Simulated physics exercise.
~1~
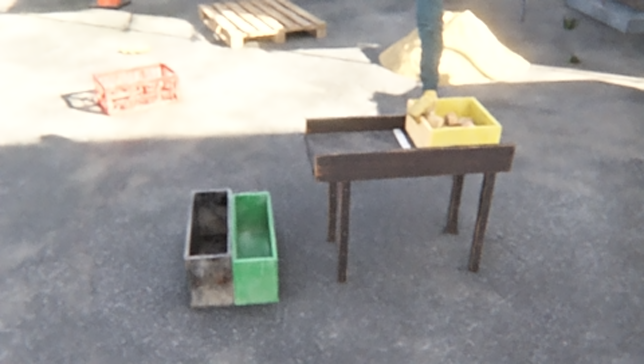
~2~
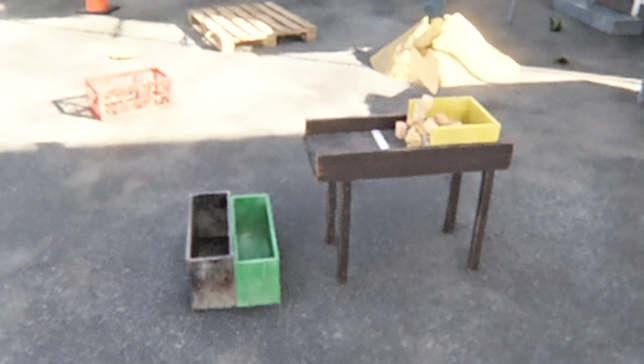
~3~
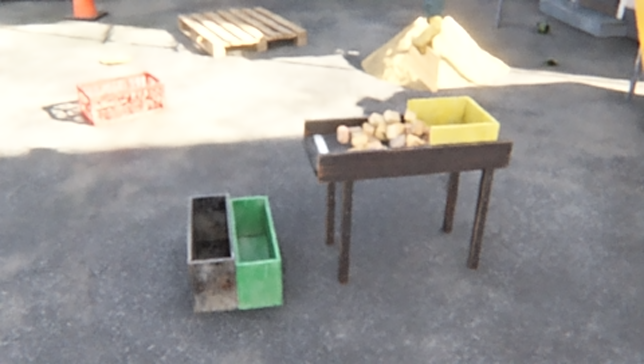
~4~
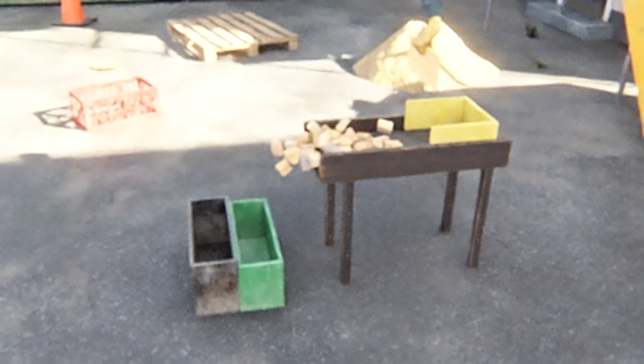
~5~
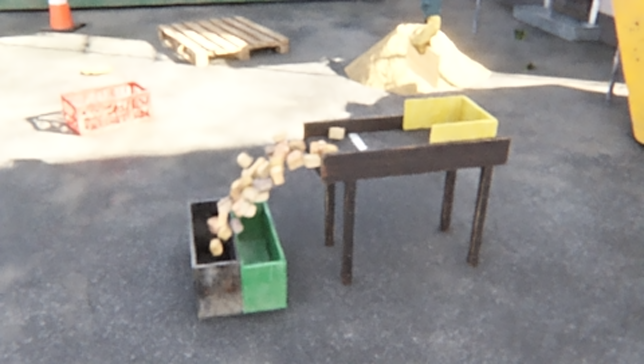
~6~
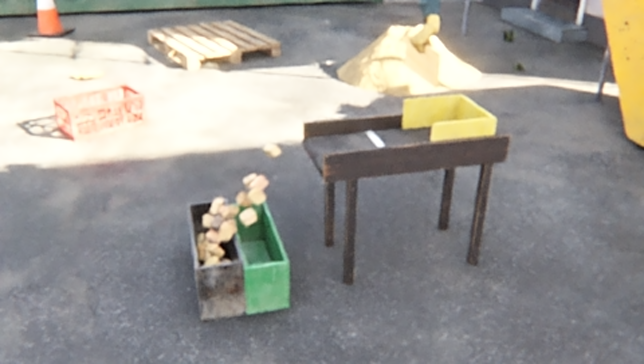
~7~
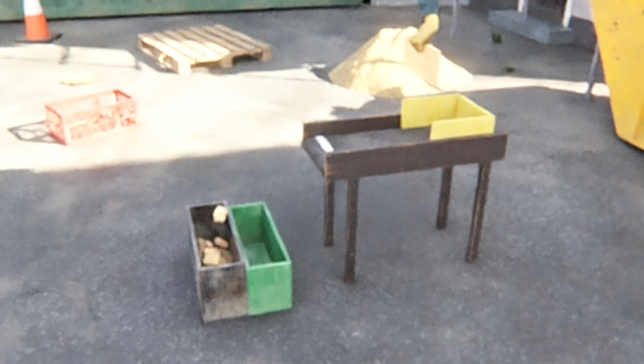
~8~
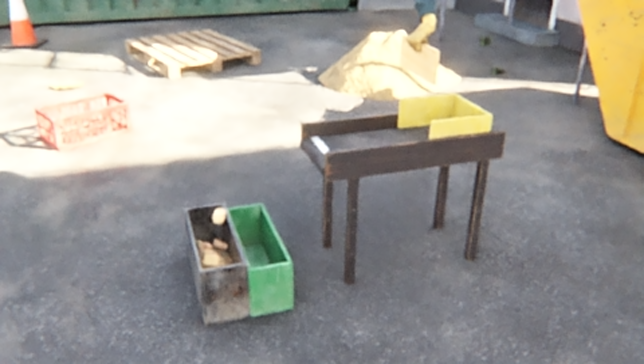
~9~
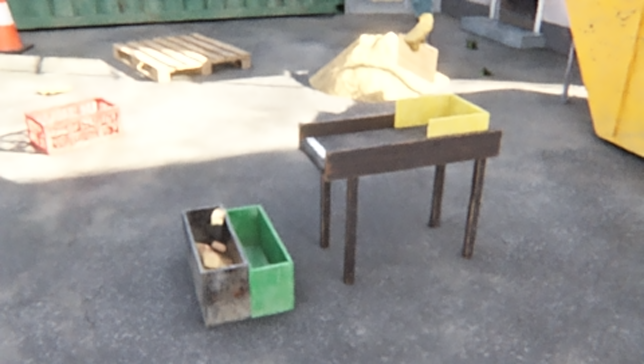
Timber offcuts sliding left along a dark table-like belt from a yellow pen, tumbling off the end into a black bin beside a green tub.
